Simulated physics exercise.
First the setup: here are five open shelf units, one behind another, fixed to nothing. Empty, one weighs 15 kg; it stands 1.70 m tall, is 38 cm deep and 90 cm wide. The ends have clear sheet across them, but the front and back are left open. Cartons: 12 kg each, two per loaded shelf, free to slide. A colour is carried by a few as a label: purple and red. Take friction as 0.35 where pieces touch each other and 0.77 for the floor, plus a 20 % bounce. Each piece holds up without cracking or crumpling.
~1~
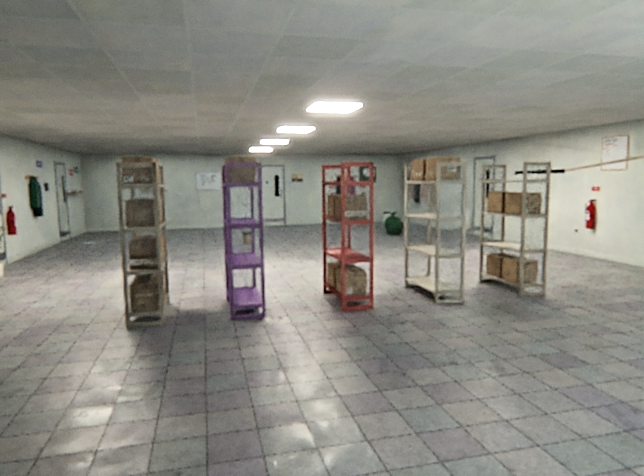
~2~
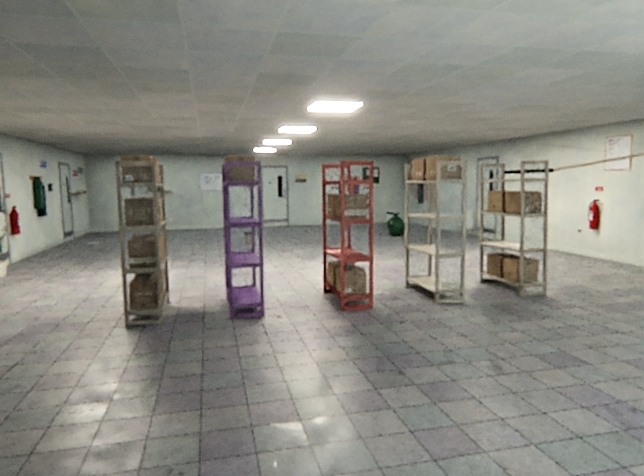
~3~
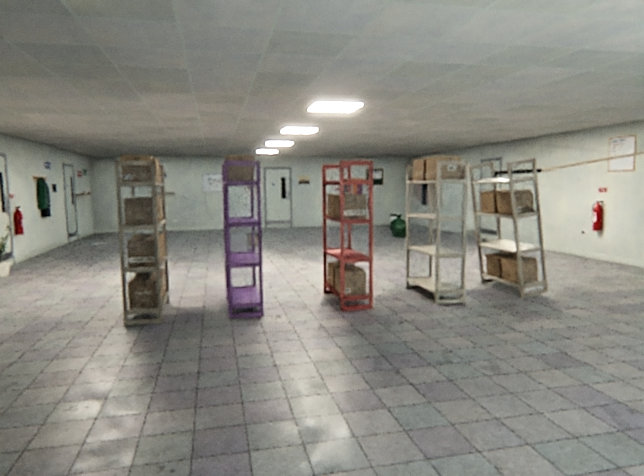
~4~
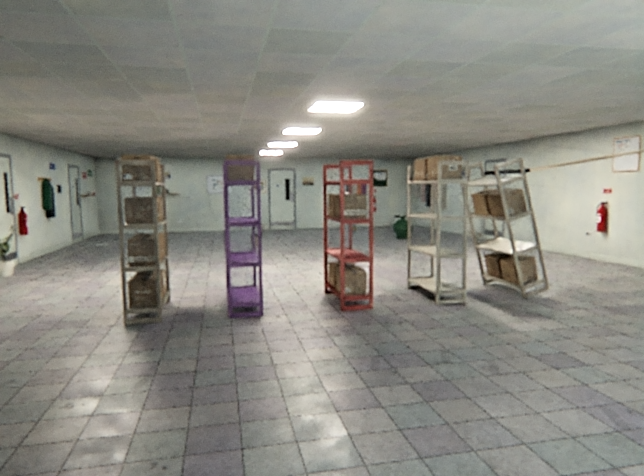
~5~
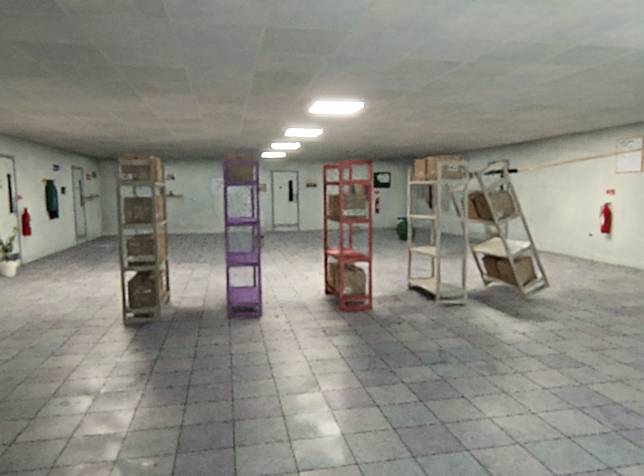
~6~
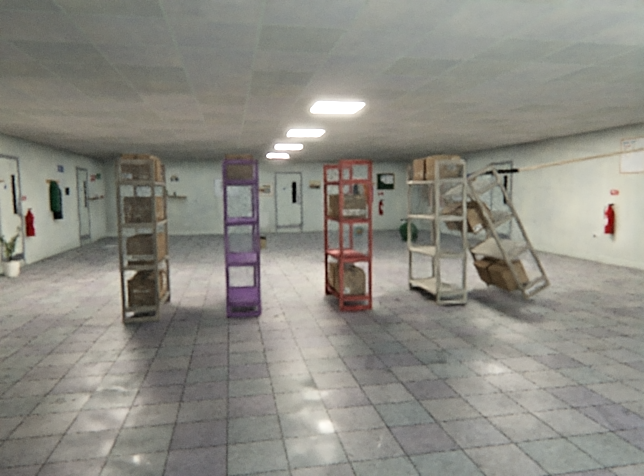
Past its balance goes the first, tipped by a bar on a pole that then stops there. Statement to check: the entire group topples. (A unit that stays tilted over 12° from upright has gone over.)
It's going to be a full topple.
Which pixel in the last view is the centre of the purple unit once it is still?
About (133, 264).
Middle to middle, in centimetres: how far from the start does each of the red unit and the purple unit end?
Well, the red finishes about 90 cm from where it began, while the purple finishes about 130 cm from its start.
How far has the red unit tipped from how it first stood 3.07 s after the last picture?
Its tilt comes to about 70° at that moment.
Then, 1.61 s on from the sixth picture, 4 cartons spilt or dropped; 2 of the 4 other units over; red unit tipped 36°; purple unit tipped 4°.
Then, 3.07 s on from the sixth picture, 10 cartons spilt or dropped; 4 of the 4 other units over; red unit tipped 66°; purple unit tipped 53°.
Finally, 14 cartons spilt or dropped; 4 of the 4 other units over; purple unit lying flat; red unit tipped 66°. Not one is left standing. Seen by the last camera, middles, purple unit near (133, 264), red unit near (278, 256).
